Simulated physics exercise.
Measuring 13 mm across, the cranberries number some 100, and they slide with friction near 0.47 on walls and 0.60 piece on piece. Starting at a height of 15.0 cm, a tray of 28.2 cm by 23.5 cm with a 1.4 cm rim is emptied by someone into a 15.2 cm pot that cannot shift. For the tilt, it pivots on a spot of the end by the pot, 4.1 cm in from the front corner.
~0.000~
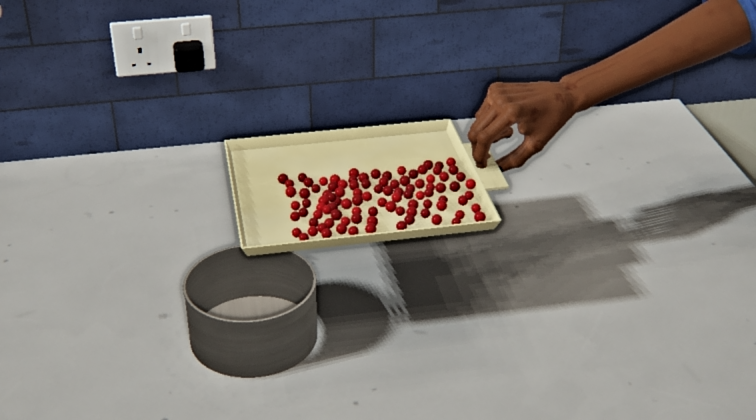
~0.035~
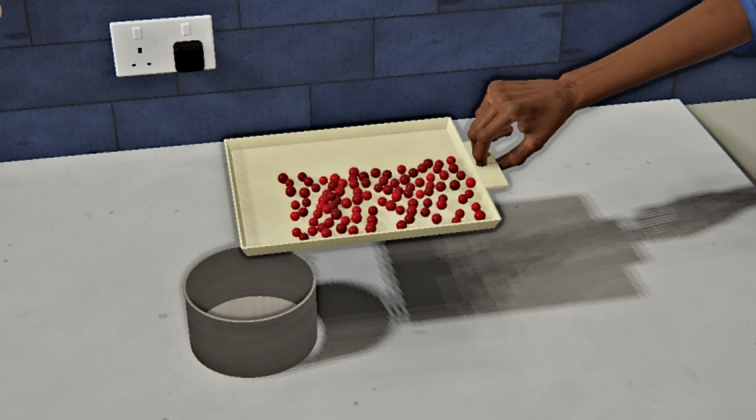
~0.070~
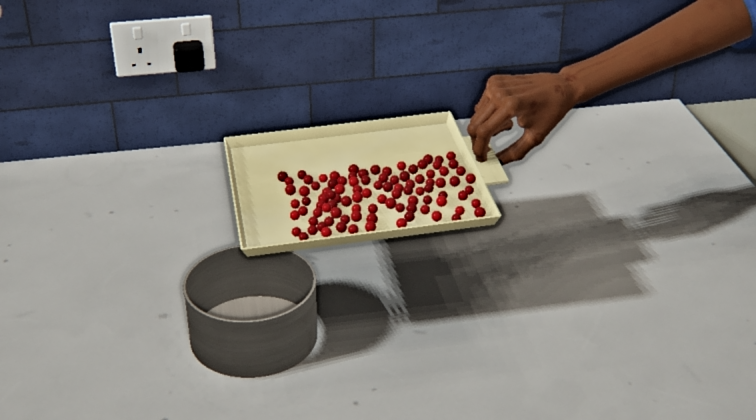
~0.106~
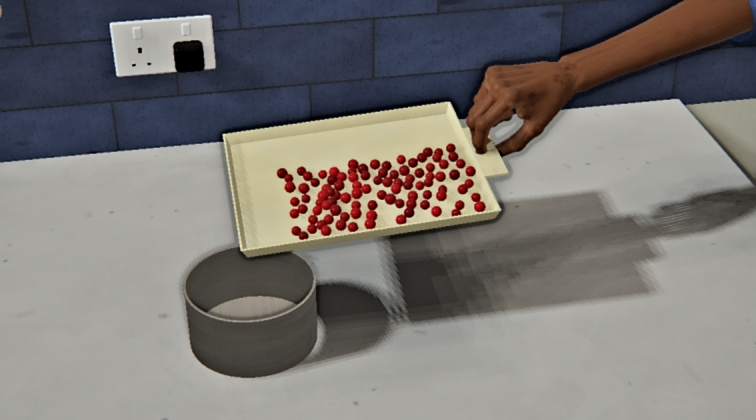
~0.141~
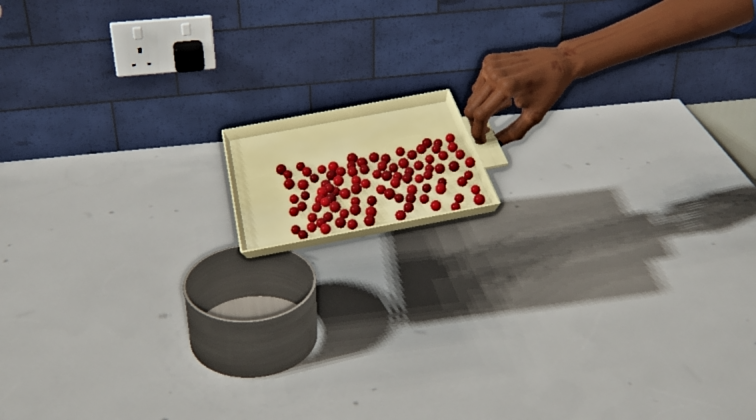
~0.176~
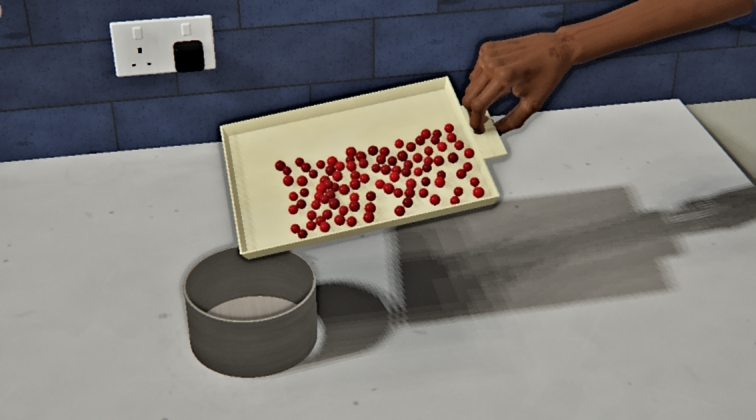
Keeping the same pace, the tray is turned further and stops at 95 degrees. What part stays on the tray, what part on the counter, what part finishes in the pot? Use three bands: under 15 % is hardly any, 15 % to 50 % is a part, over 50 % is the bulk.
Shares - tray: Hardly any; counter: A part; pot: The bulk.
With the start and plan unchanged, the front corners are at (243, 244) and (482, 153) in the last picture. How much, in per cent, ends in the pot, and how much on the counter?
The pot gets 35 and the counter 65.
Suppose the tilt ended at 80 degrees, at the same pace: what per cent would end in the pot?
Roughly 70 %.
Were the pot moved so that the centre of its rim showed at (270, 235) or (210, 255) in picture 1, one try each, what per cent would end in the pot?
Roughly 0 per cent, then 5 per cent.
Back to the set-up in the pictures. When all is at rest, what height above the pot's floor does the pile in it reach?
Close to 3.0 cm up.
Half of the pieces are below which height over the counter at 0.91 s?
Median height: Approx. 12 cm.
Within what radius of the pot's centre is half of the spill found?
Some 14 centimetres.
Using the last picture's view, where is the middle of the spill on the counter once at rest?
Look close to (233, 409) in the last picture.
After 0.62 s, tilt 52 degrees; the tray holds 100 %, the pot 0 %.
Then, at 0.91 s, tilt 78 degrees; the tray holds 45 %, the pot 20 %.
After 1.30 s, tilt 95 degrees; the tray holds 0 %, the pot 70 %.
In the end, at 1.8 s, tray 0 %, counter 30 %, pot 70 %.
